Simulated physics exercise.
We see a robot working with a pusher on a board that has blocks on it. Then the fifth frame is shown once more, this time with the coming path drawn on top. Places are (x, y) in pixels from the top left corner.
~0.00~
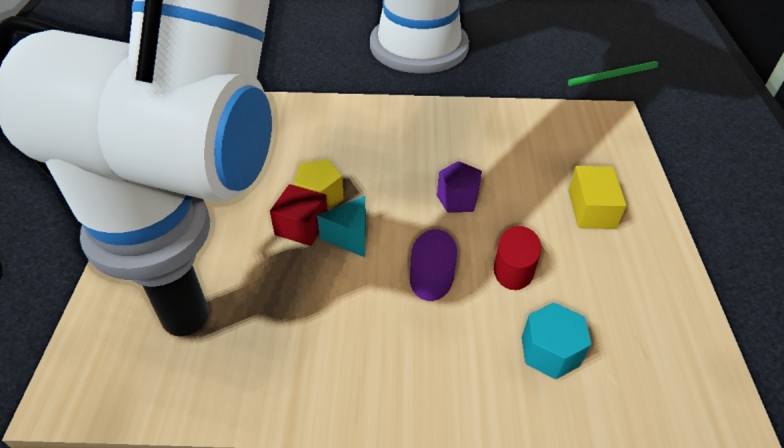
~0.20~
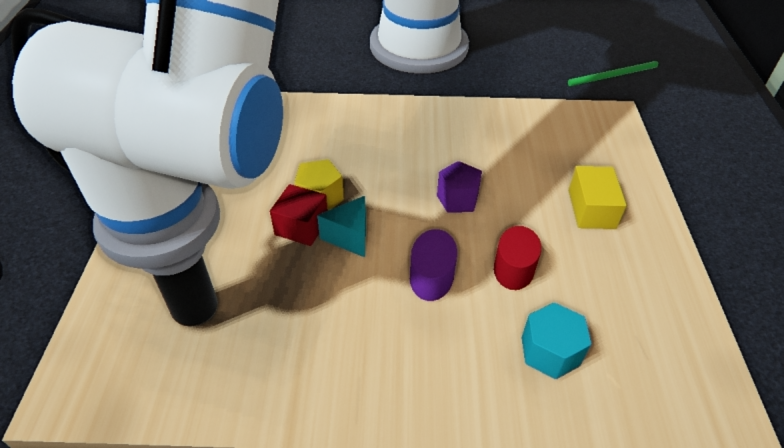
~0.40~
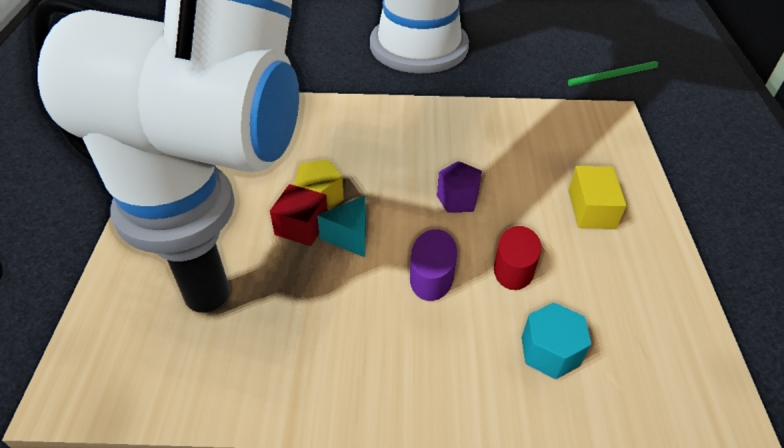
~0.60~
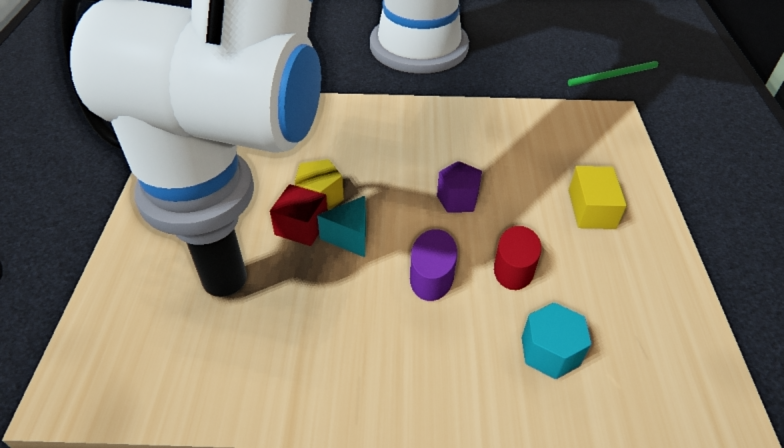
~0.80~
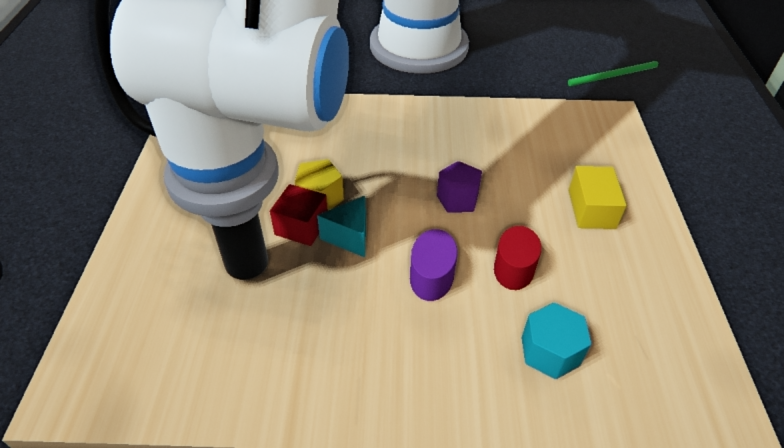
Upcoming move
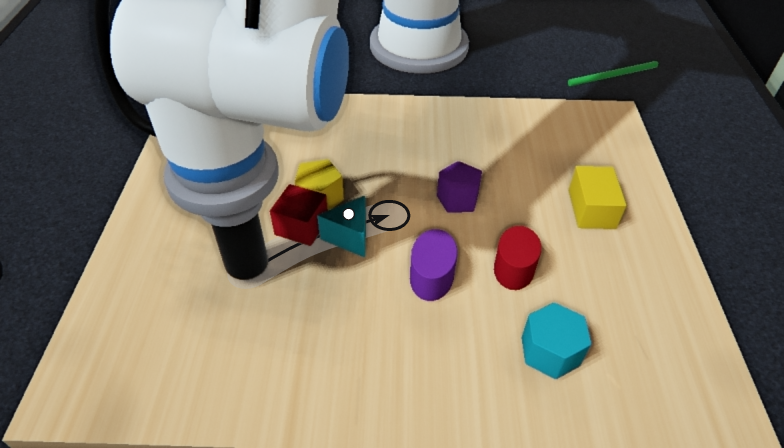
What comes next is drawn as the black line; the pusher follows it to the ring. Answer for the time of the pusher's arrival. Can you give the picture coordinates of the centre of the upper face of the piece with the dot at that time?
The middle of its top is at (414, 211).
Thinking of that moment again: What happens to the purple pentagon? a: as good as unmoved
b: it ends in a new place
Letter a.
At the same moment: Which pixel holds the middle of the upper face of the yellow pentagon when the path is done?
Located at (330, 148).
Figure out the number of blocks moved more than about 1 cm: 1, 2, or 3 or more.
By the end, three or more blocks will have moved.
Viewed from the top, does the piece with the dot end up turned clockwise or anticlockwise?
Rotation: Clockwise.
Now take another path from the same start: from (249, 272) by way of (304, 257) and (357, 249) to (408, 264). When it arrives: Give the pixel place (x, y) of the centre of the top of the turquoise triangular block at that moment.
It sits at (386, 203).
Path on the board, from (249, 272) via (319, 236), ending at (389, 215); the dot is on the turquoise triangular block.
On the path given first. One third of the way, pusher (295, 238); red square piece (310, 193); yellow pentagon (324, 165).
Two thirds of the way, pusher (343, 222); red square piece (336, 176), turned 30° anticlockwise; yellow pentagon (330, 150), turned 35° anticlockwise; turquoise triangular block (379, 210), turned 60° clockwise.
At the end, pusher (389, 208); red square piece (339, 174), turned 40° anticlockwise; yellow pentagon (330, 148), turned 40° anticlockwise; turquoise triangular block (414, 211), turned 110° clockwise; purple pentagon in place.
